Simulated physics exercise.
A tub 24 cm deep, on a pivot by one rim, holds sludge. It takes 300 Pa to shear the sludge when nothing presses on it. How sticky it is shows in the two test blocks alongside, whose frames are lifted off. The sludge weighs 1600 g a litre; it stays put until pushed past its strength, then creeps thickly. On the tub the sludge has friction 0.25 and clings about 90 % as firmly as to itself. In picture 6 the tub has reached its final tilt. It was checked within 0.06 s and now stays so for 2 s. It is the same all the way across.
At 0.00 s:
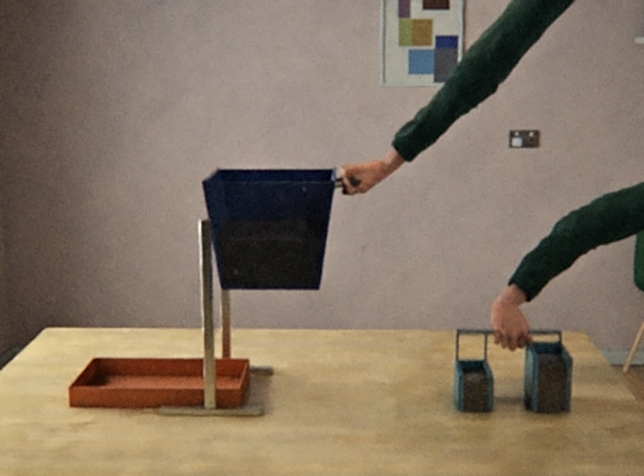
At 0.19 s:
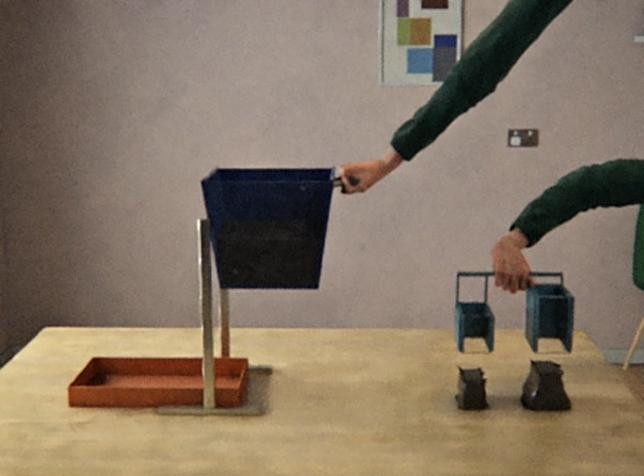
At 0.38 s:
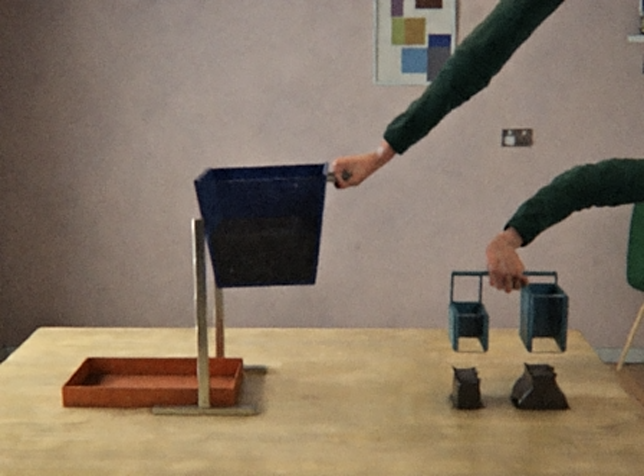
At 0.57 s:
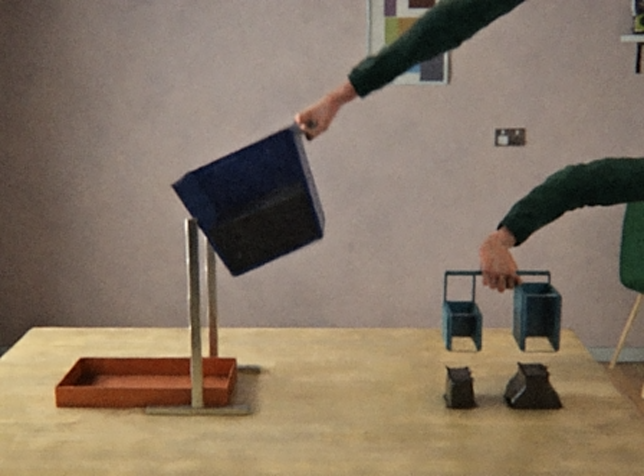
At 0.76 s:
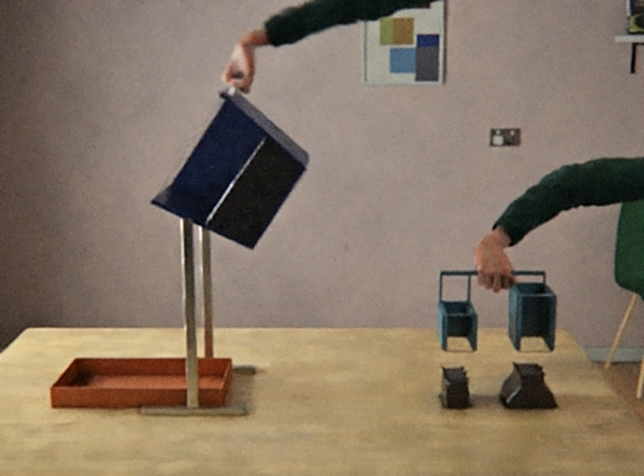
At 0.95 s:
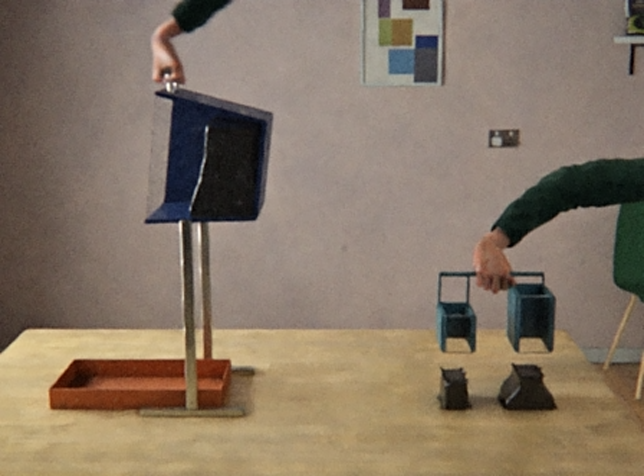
A hand lifts teal casings off two dark blocks, then another tilts a blue tub leftward.
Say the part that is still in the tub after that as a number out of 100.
Expect roughly 64 %.
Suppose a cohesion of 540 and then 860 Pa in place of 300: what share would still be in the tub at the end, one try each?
In turn about 100 %, 100 %.
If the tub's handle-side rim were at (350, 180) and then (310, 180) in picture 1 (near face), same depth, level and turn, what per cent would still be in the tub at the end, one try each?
In turn about 55 %, 90 %.
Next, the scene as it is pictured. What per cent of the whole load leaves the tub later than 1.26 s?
Some 12 per cent.
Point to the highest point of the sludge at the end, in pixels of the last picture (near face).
Near (229, 184).
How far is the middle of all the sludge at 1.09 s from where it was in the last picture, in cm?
Some 6 cm.
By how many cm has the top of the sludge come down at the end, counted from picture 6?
Roughly 13 cm.
After 1.09 s, the tub is at 83 degrees and holds 100 %.
After 1.26 s, the tub is at 83 degrees and holds 75 %.
After 1.43 s, the tub is at 83 degrees and holds 65 %.
After 1.60 s, the tub is at 83 degrees and holds 64 %.
After 2.95 s, at the end, the tub is at 83 degrees and holds 64 %.
